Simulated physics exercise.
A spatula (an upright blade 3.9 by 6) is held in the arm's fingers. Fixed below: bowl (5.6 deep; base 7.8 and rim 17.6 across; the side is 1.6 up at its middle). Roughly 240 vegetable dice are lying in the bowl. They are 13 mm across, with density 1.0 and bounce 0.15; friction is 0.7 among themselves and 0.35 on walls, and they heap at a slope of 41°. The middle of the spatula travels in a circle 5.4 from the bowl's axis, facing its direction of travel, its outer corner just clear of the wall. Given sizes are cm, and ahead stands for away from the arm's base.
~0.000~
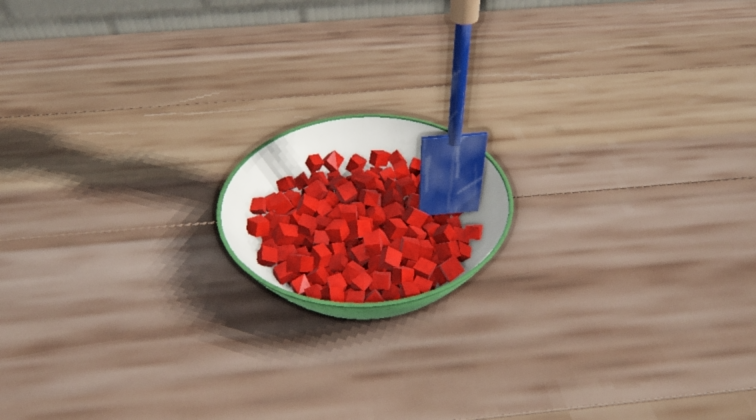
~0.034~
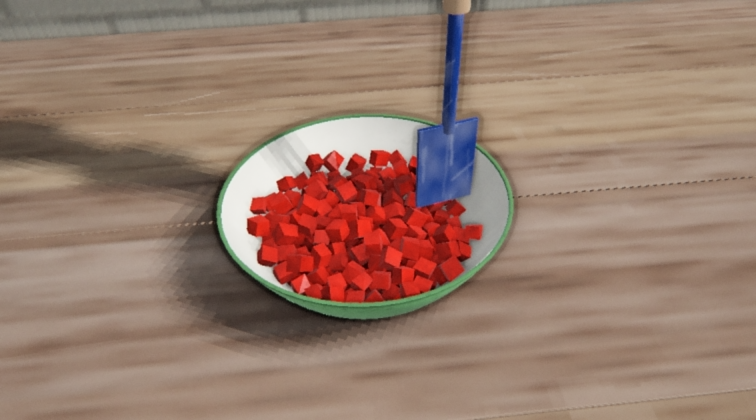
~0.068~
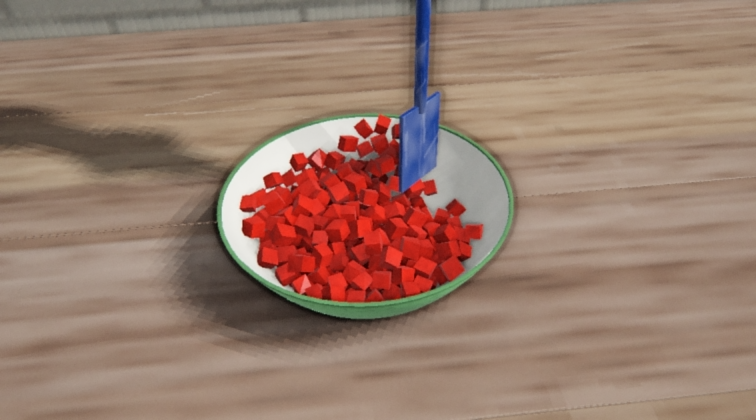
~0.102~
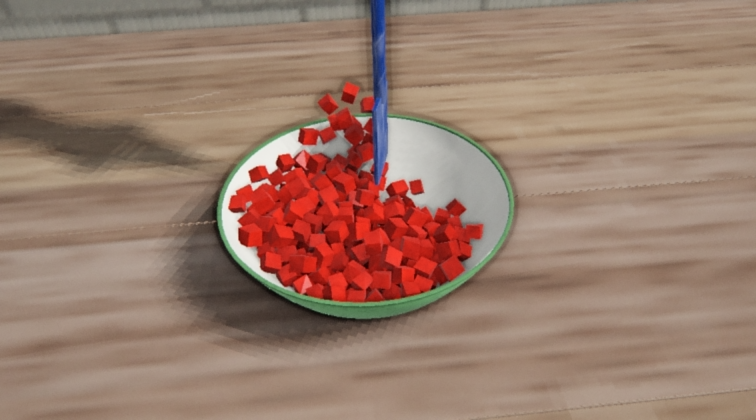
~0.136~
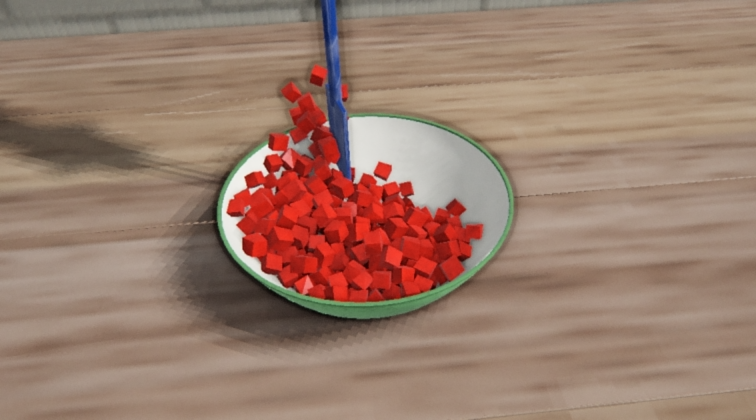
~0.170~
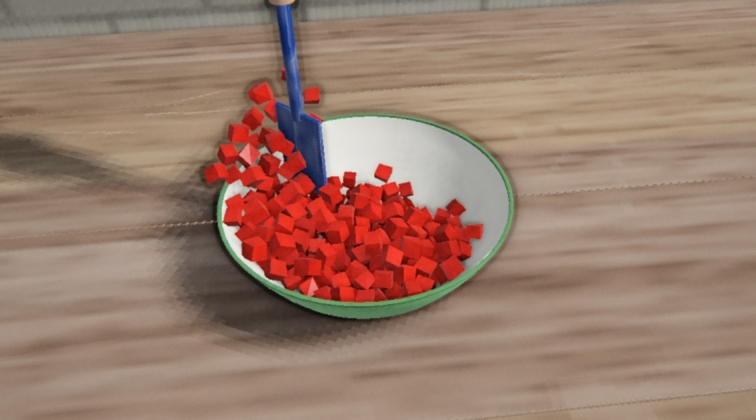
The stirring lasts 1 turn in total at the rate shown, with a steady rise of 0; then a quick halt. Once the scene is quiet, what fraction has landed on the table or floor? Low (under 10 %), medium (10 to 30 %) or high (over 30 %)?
High - over 30 %.
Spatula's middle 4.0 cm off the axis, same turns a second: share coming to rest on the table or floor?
Then about 45 %.
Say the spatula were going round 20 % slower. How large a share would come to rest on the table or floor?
Estimate: Near 35 in a hundred.
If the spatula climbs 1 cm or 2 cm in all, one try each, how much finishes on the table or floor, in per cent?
Estimates: 25 % and 20 %.
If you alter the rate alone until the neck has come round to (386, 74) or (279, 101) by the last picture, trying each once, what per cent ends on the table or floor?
Close to 25 and 35 in a hundred.
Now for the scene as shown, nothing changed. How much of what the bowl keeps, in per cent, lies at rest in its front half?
35 %.
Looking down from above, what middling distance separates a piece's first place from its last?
Around 7 centimetres.
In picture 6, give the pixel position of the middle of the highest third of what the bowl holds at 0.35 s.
I'd point to about (461, 219).
After 0.26 s, 218° round, highest piece 9 above the table; 206 in the bowl, 5 on the table or floor, 24 in flight or on the tool.
After 0.35 s, 301° round, highest piece 10 above the table; 174 in the bowl, 28 on the table or floor, 33 in flight or on the tool.
After 0.60 s, 0° round, highest piece 5 above the table; 139 in the bowl, 96 on the table or floor.
After 1.30 s, 0° round, highest piece 5 above the table; 139 in the bowl, 96 on the table or floor.
In the end, 139 in the bowl, 96 on the table or floor. That is 41 % on the table or floor.
